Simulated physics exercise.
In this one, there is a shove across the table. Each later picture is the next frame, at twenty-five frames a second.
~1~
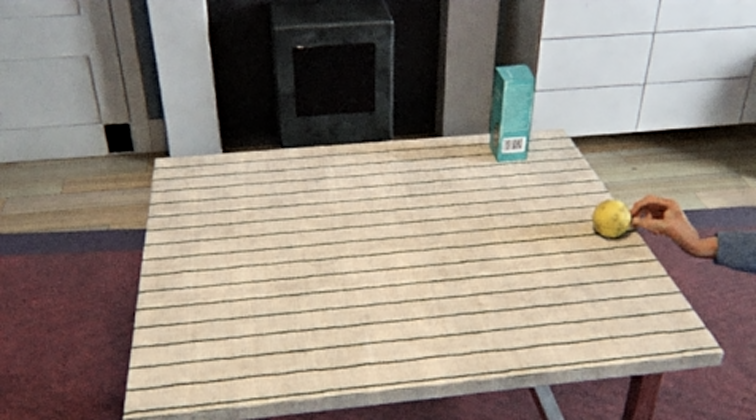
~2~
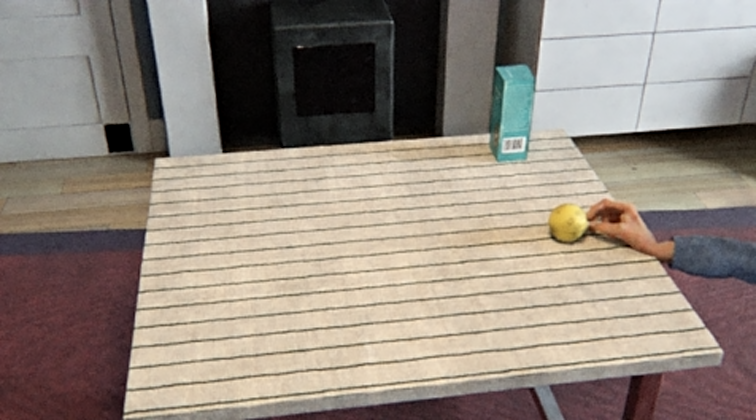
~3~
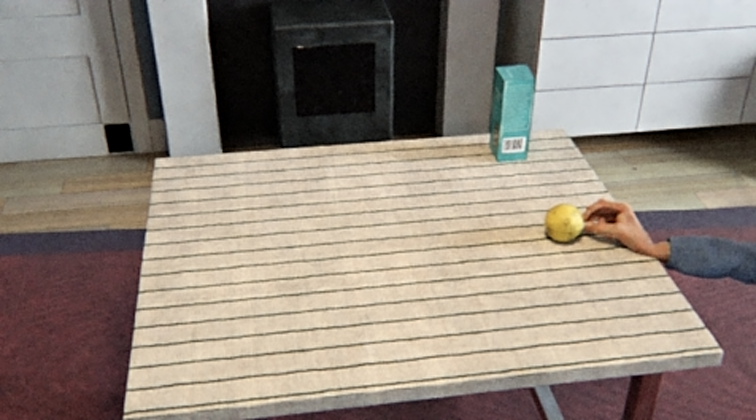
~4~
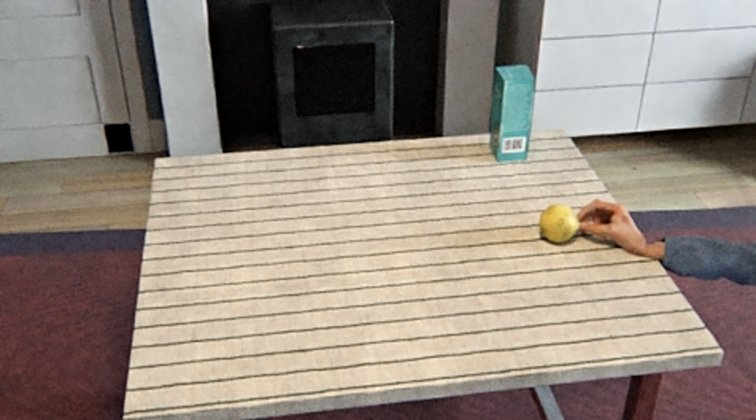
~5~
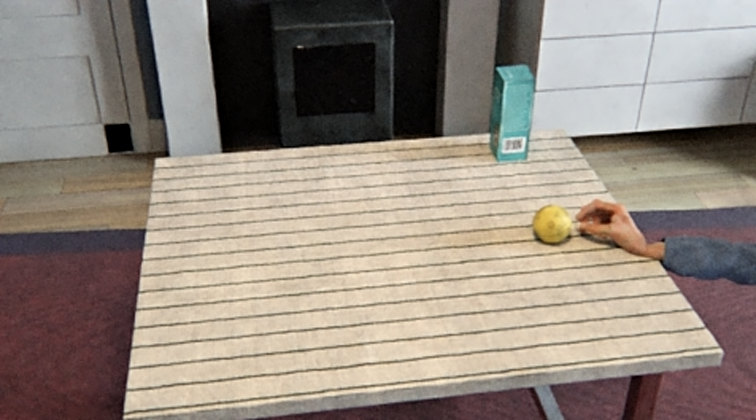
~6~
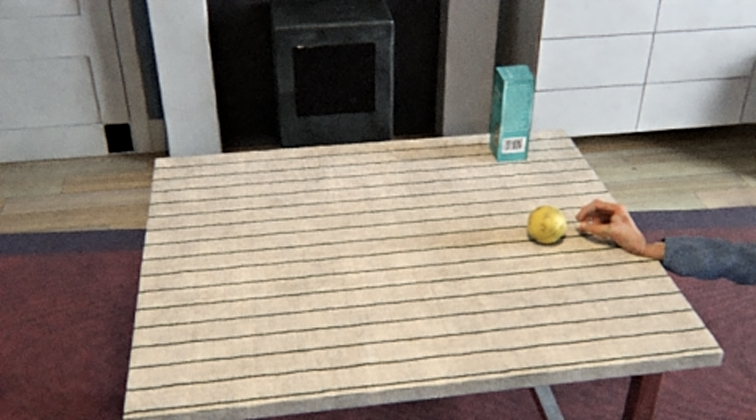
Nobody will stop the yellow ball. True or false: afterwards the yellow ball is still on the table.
True.
Then, 0.10 s after the last picture, yellow ball rolled about its own width near (534, 225).
Then, 0.20 s after the last picture, yellow ball rolled about its own width near (523, 226).
Then, 0.30 s after the last picture, yellow ball rolled about its own width near (515, 227).
Then, 0.50 s after the last picture, yellow ball rolled about its own width near (507, 227).
At rest, moved from the start, yellow ball. Seen from the same camera at the end, yellow ball near (506, 228).
